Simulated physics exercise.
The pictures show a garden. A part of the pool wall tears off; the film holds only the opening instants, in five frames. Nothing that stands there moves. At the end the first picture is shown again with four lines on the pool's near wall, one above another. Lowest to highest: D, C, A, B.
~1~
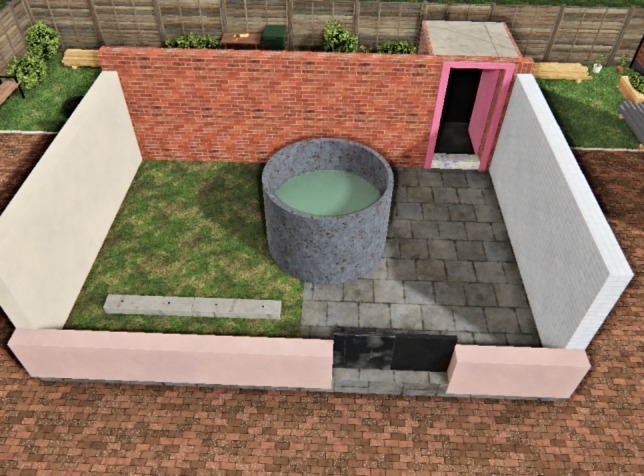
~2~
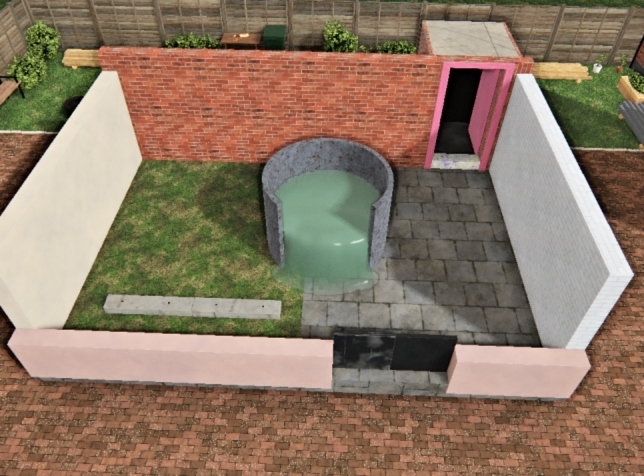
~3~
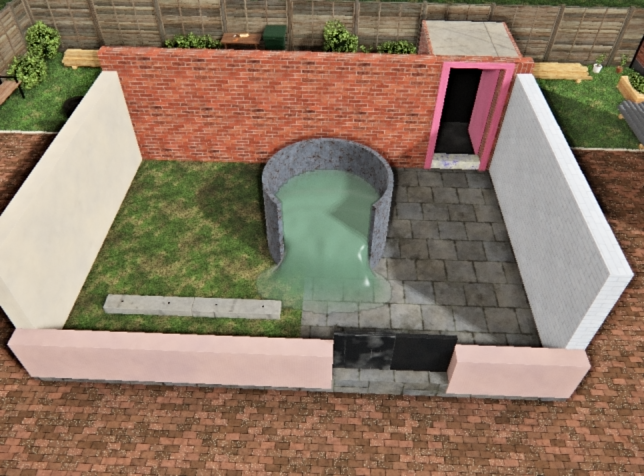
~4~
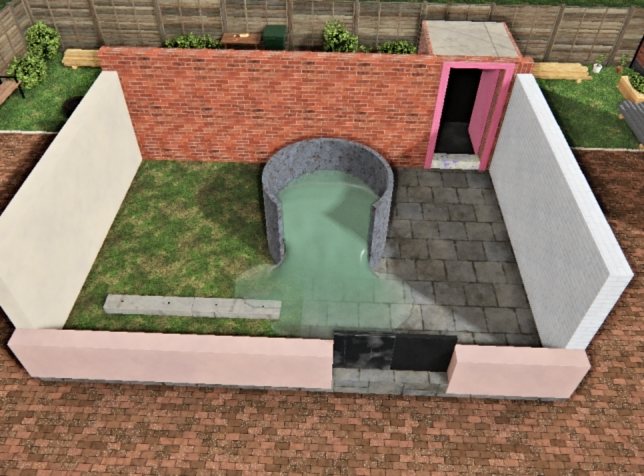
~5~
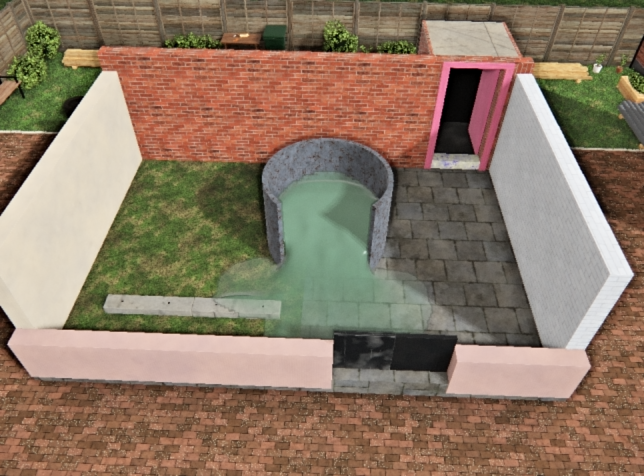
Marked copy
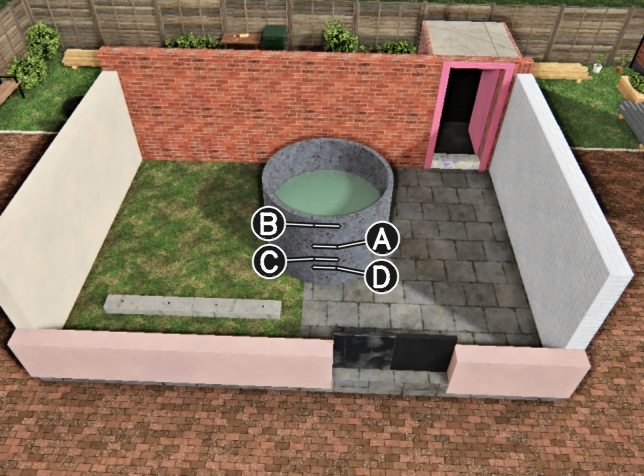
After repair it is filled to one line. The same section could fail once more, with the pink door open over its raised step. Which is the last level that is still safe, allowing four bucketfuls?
It is A.
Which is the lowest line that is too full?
Line B.
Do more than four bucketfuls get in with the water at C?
No, that is safe.
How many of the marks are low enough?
Three of the four.
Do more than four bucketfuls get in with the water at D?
No, that is safe.
In white, A at (325, 246); B at (326, 225); C at (325, 259); D at (325, 267); from the bottom up D, C, A, B.
Choosing A, a bucket or two gets in.
Choosing B, about 8 bucketfuls get in.
Choosing C, nothing gets over.
Choosing D, nothing gets over.
